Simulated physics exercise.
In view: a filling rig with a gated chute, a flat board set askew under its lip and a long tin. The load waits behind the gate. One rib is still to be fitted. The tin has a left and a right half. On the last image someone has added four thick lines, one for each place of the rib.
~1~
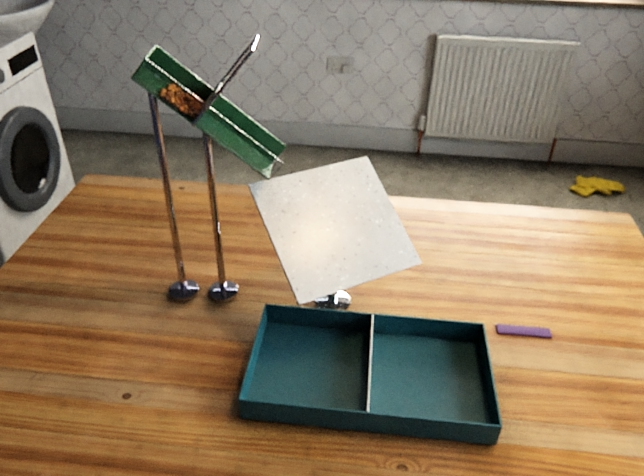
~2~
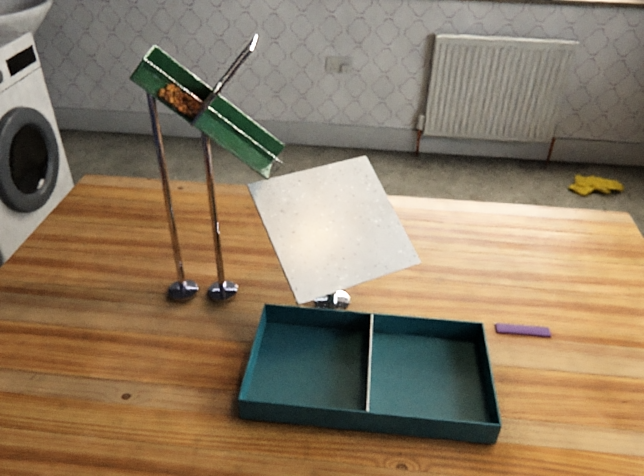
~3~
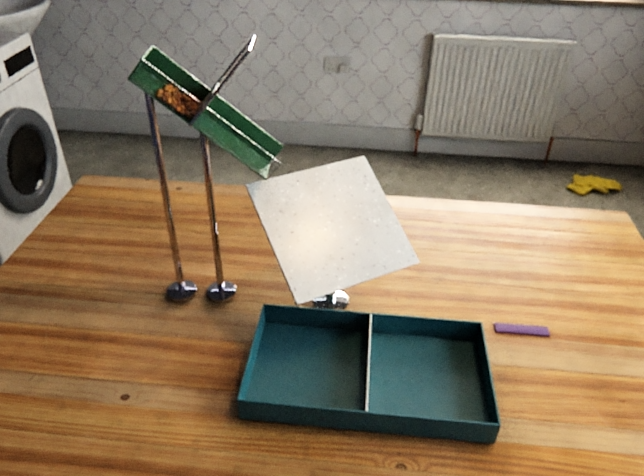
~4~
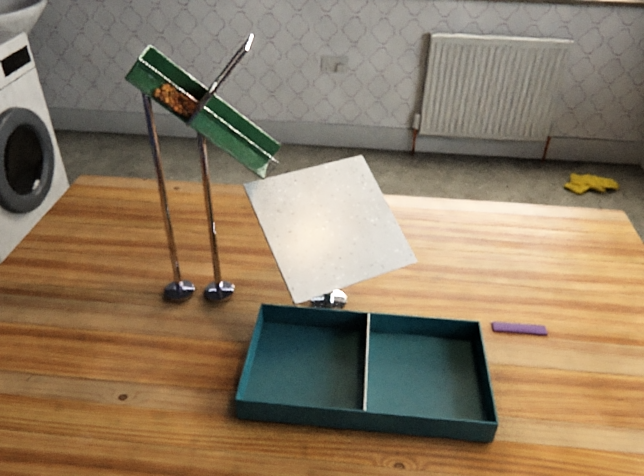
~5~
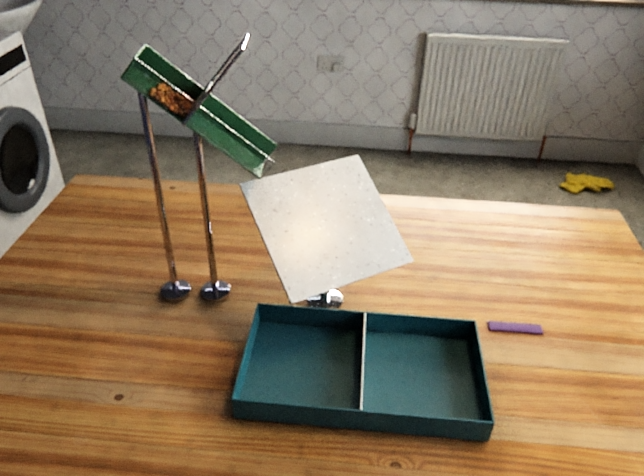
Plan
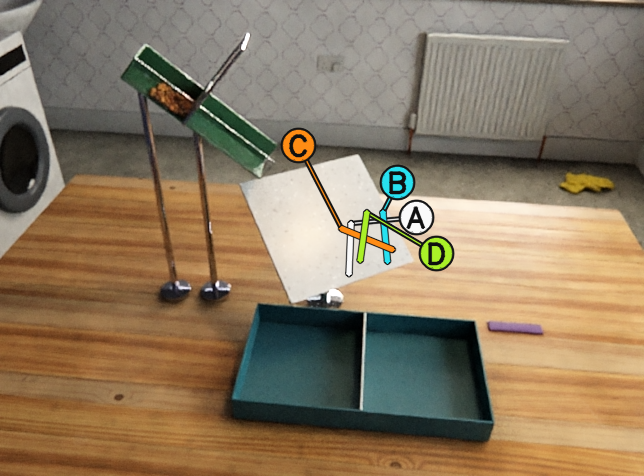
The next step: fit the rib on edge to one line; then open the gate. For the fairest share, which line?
The best line is D.
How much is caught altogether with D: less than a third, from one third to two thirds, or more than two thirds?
Line D gives more than two thirds.
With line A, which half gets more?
More lands on the left.
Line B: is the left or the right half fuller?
More lands on the right.
On the marked copy, line A from (351, 223) to (349, 273); line B from (382, 212) to (387, 261); line C from (341, 228) to (392, 249); line D from (366, 212) to (360, 260).
For line A, of what is caught, most in the left half, a small part in the right.
For line B, of what is caught, a stray few in the left half, nearly all in the right.
For line C, of what is caught, a small part in the left half, nearly all in the right.
For line D, of what is caught, about a third in the left half, about two thirds in the right.
